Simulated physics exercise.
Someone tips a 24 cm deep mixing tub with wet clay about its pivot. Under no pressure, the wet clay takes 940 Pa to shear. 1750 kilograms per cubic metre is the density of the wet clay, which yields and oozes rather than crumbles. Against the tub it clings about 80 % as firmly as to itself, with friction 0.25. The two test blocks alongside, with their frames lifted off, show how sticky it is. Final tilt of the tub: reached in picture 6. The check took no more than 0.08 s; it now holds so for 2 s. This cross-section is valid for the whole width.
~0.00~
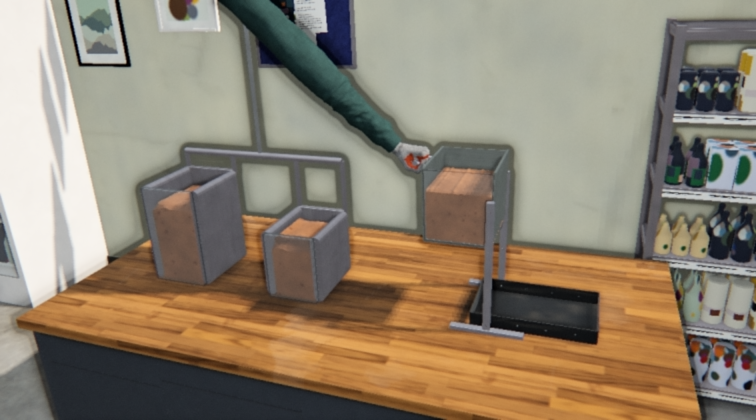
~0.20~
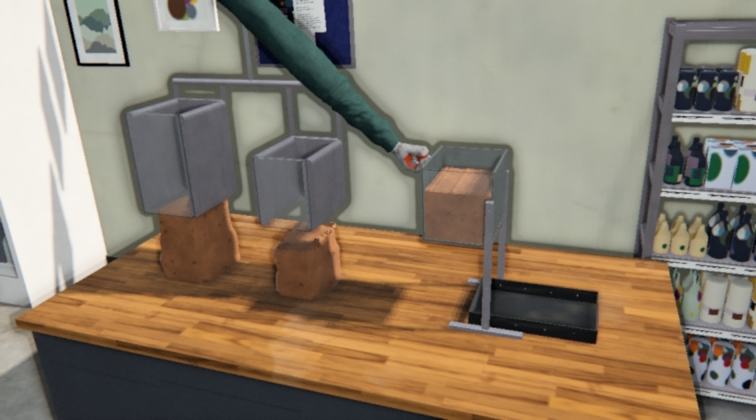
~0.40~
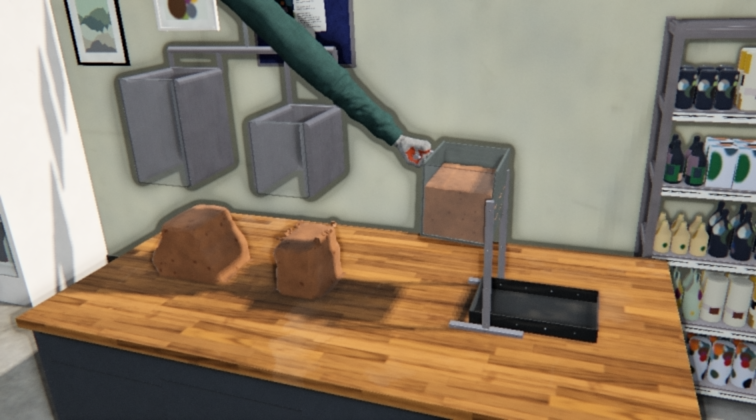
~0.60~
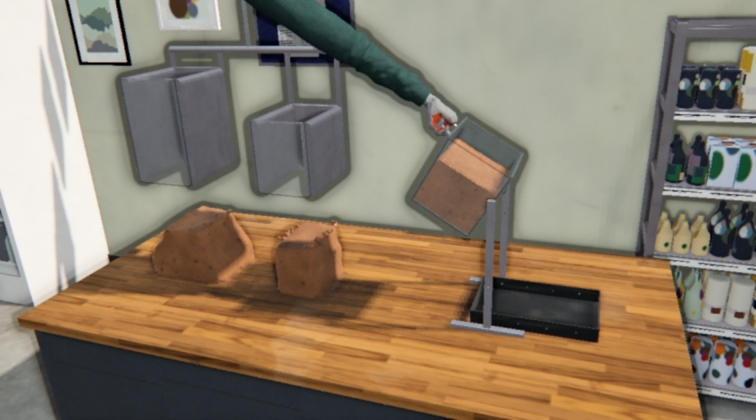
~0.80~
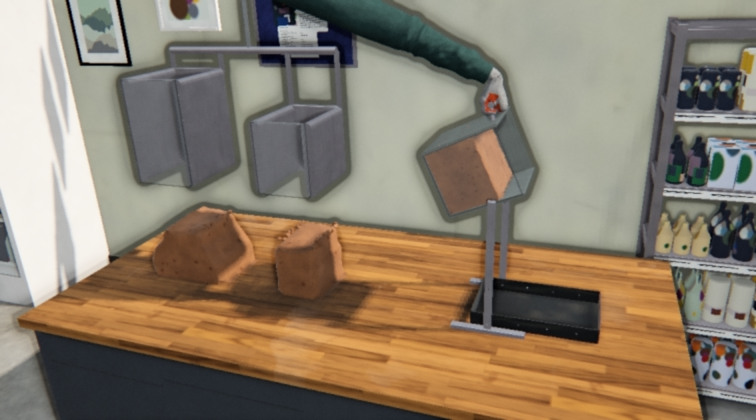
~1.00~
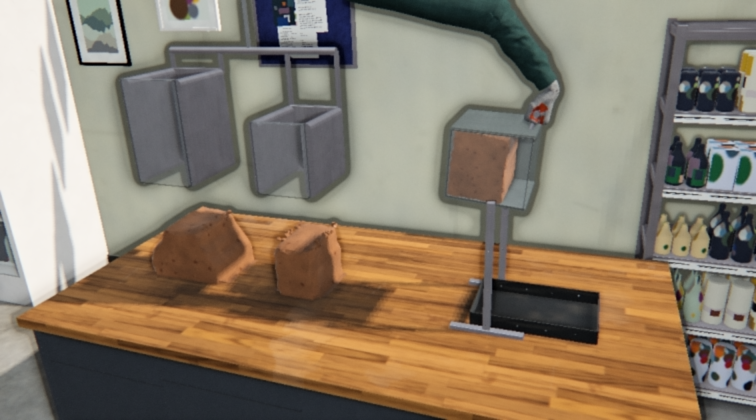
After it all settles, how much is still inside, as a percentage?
Roughly 100 % is still inside.
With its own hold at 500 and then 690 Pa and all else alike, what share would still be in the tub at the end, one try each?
The two runs give near 55 % and near 70 % respectively.
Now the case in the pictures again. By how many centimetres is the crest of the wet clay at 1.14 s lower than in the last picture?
Around 0 cm below its level in the last picture.
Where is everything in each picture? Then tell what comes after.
The first picture shows handle-side rim at (424, 169), tilt 0 degrees; highest point of the wet clay at (442, 192); test blocks 32 cm, 21 cm high (left to right).
The second picture shows handle-side rim at (423, 169), tilt 0 degrees; highest point of the wet clay at (441, 191); test blocks 30 cm, 21 cm high (left to right).
The third picture shows handle-side rim at (426, 164), tilt 4 degrees; highest point of the wet clay at (430, 186); test blocks 24 cm, 21 cm high (left to right).
The fourth picture shows handle-side rim at (450, 138), tilt 31 degrees; highest point of the wet clay at (442, 160); test blocks 22 cm, 21 cm high (left to right).
The fifth picture shows handle-side rim at (496, 127), tilt 66 degrees; highest point of the wet clay at (474, 139); test blocks 22 cm, 21 cm high (left to right).
The sixth picture shows handle-side rim at (534, 140), tilt 94 degrees; highest point of the wet clay at (459, 132); test blocks 22 cm, 21 cm high (left to right).
By 1.14 s, the tub is at 94 degrees and holds 100 %.
By 1.31 s, the tub is at 94 degrees and holds 100 %.
By 1.48 s, the tub is at 94 degrees and holds 100 %.
By 1.65 s, the tub is at 94 degrees and holds 100 %.
By 3.00 s, at the end, the tub is at 94 degrees and holds 100 %.
